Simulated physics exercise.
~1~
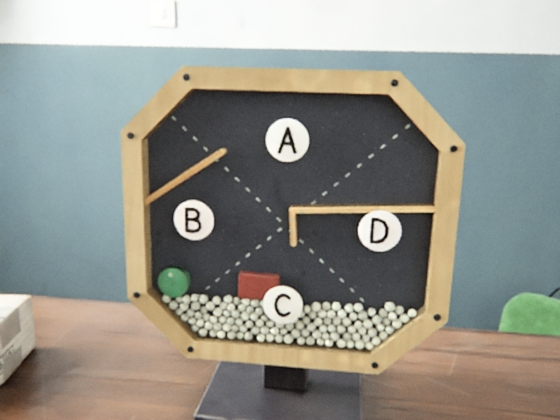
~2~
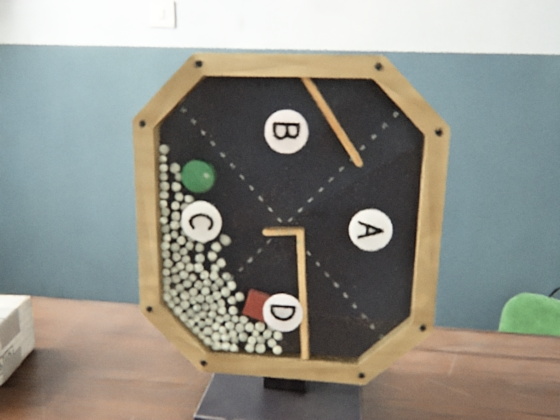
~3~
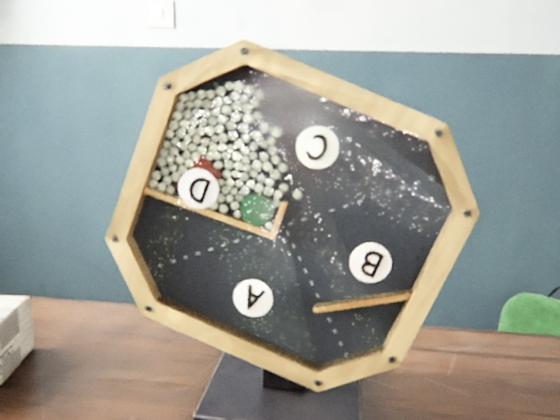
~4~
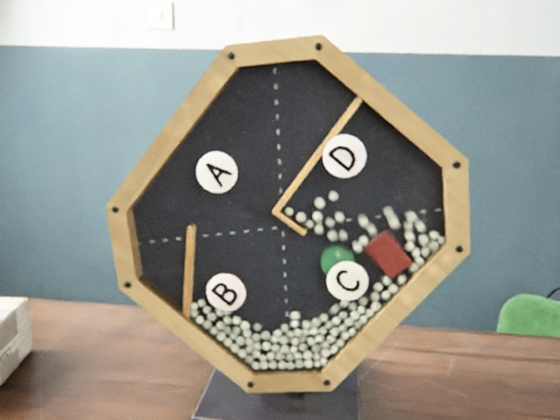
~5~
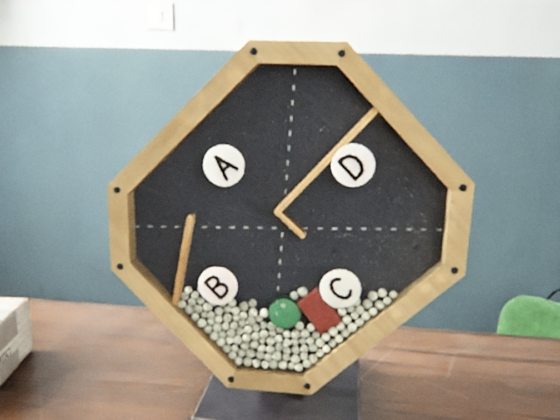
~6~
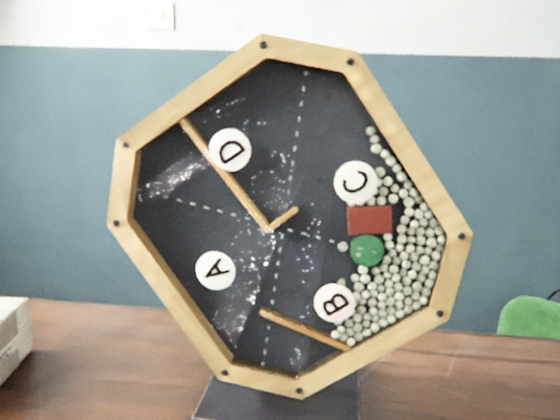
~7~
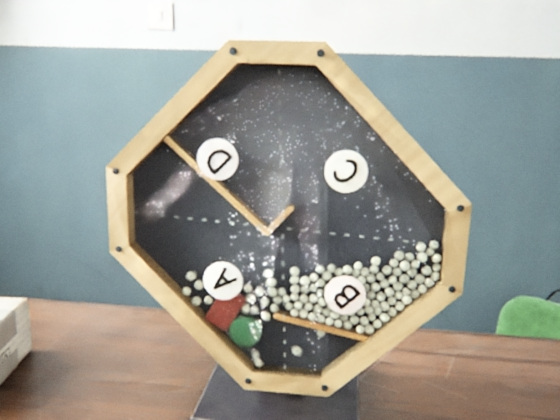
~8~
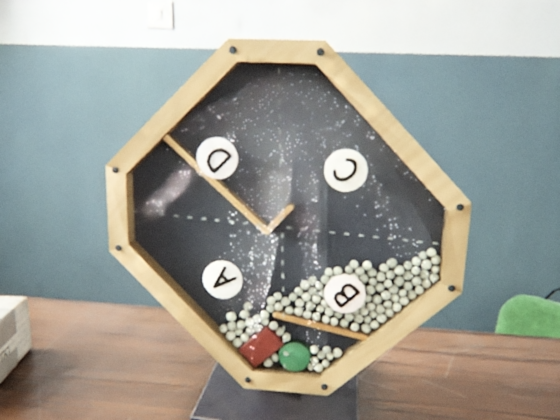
An octagonal box of white balls, a green disc and a red block turned most of the way round clockwise, then swung partway back, leaving most balls in wedge B and some in A, with the block and disc near the bottom.
